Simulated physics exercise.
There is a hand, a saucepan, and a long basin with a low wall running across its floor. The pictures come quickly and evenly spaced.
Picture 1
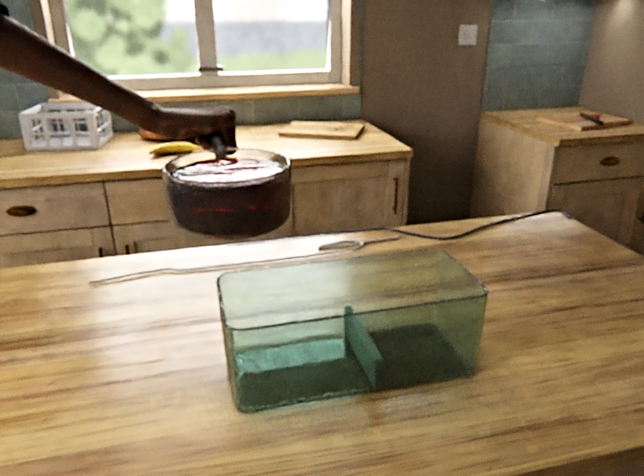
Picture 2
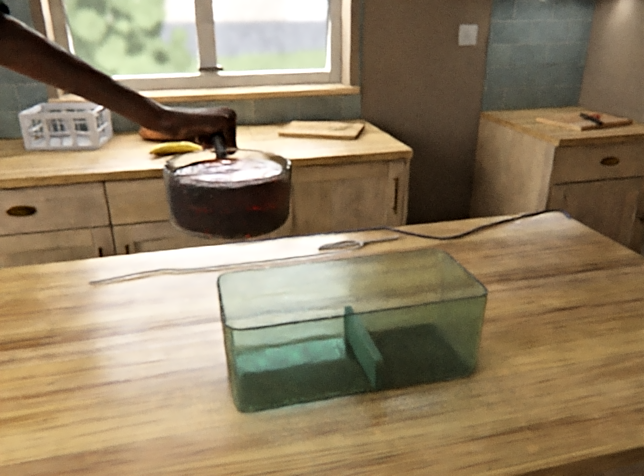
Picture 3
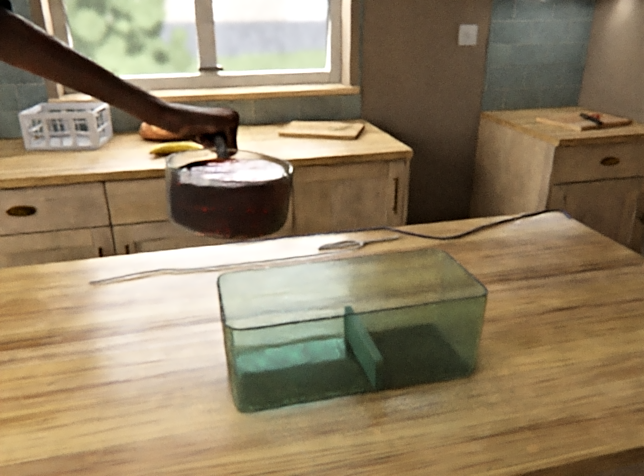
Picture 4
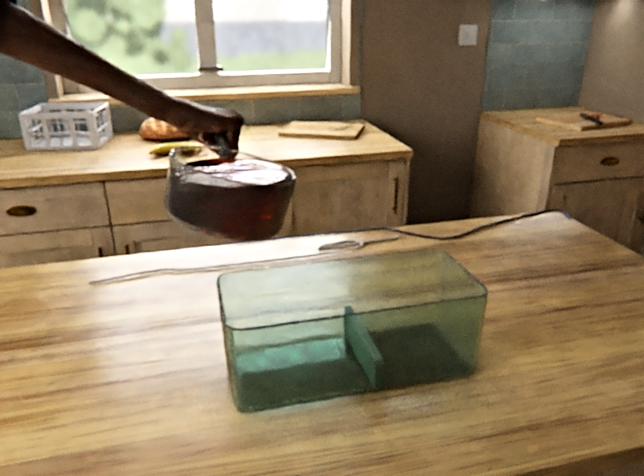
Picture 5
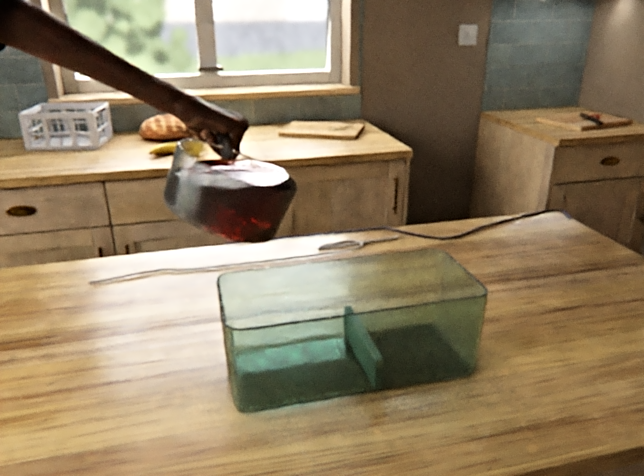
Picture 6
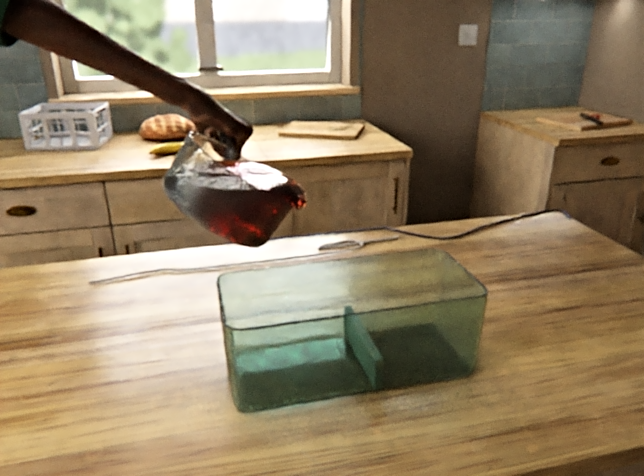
A hand held a clear pot of dark red tea above a wooden counter, near a long greenish basin with a low wall inside, then tilted it rightward until tea reached the rim.
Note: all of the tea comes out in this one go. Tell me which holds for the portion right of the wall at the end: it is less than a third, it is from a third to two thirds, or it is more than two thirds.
Smaller than a third.
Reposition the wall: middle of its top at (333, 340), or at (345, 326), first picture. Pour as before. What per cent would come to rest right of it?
It works out to around 50 per cent for the first and around 25 per cent for the second.
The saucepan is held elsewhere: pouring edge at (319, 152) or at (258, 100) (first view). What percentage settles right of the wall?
It comes to about 40 %, followed by about 10 %.
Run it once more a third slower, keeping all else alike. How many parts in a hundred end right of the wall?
About 15 %.
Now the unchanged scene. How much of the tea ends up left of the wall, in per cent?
85 in a hundred.
A moment on, the saucepan is tipped right over and 16 per cent is still to pour, 42 is left of the wall and 1 right of it.
Next, the saucepan is tipped right over and 2 per cent is still to pour, 88 is left of the wall and 3 right of it.
Then the saucepan is tipped right over and 0 per cent is still to pour, 87 is left of the wall and 9 right of it.
Later the saucepan is tipped right over and 0 per cent is still to pour, 85 is left of the wall and 11 right of it.
In the end 85 per cent lies left of the wall, 11 right of it and 4 outside.
